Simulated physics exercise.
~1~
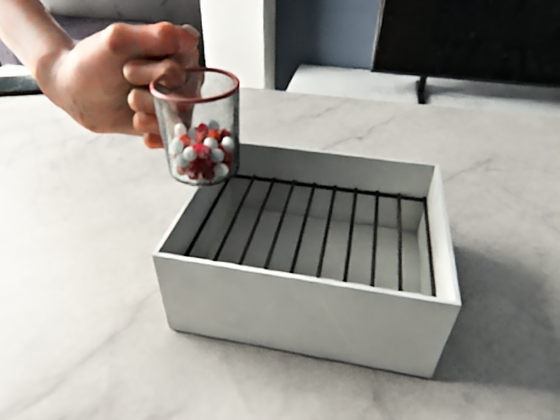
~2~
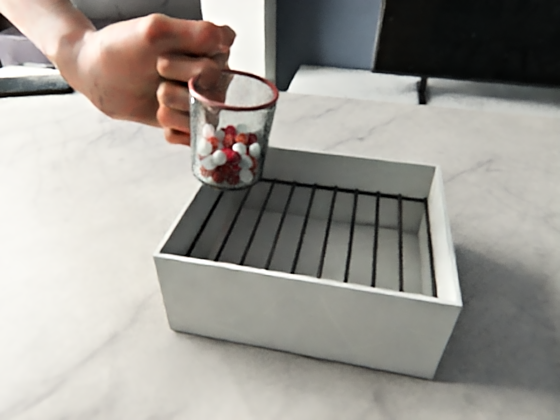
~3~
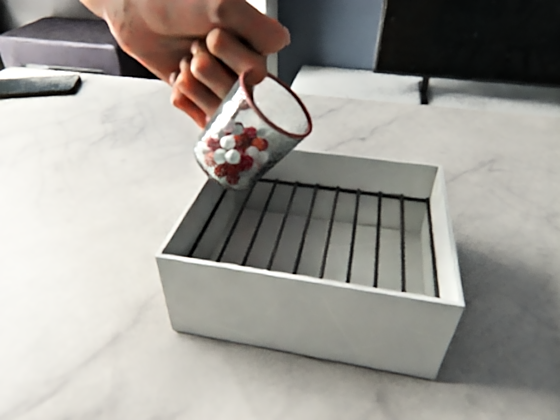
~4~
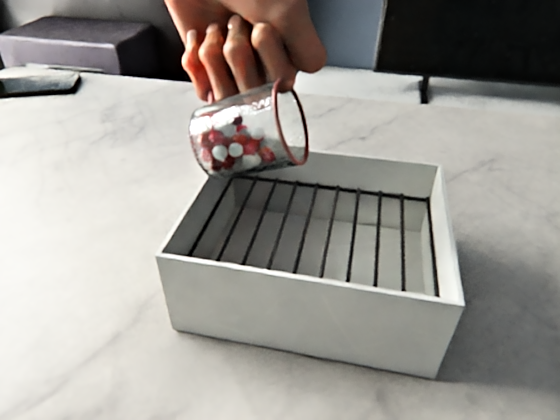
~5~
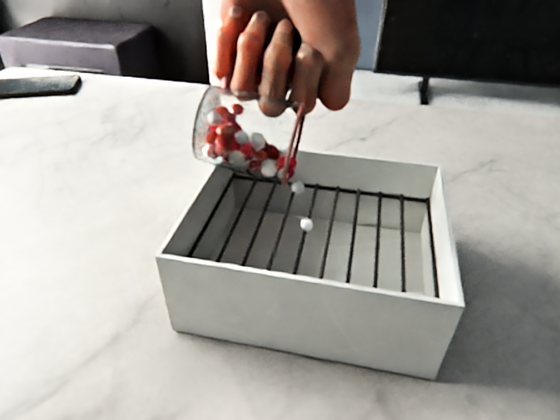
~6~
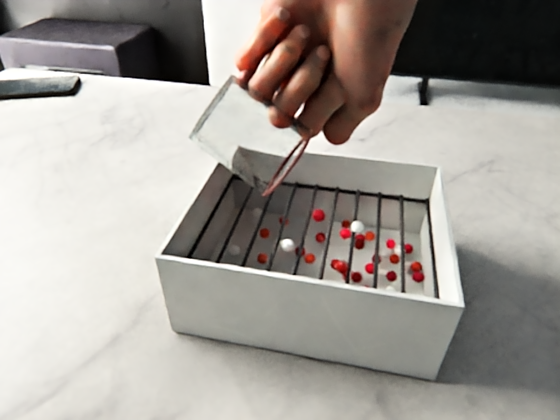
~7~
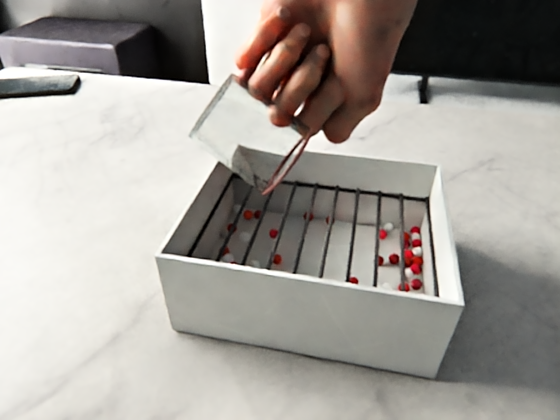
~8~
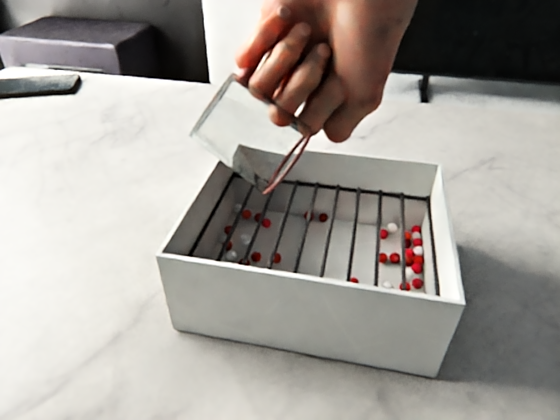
Over a white box, a hand tips red and white beads that fall through wires.
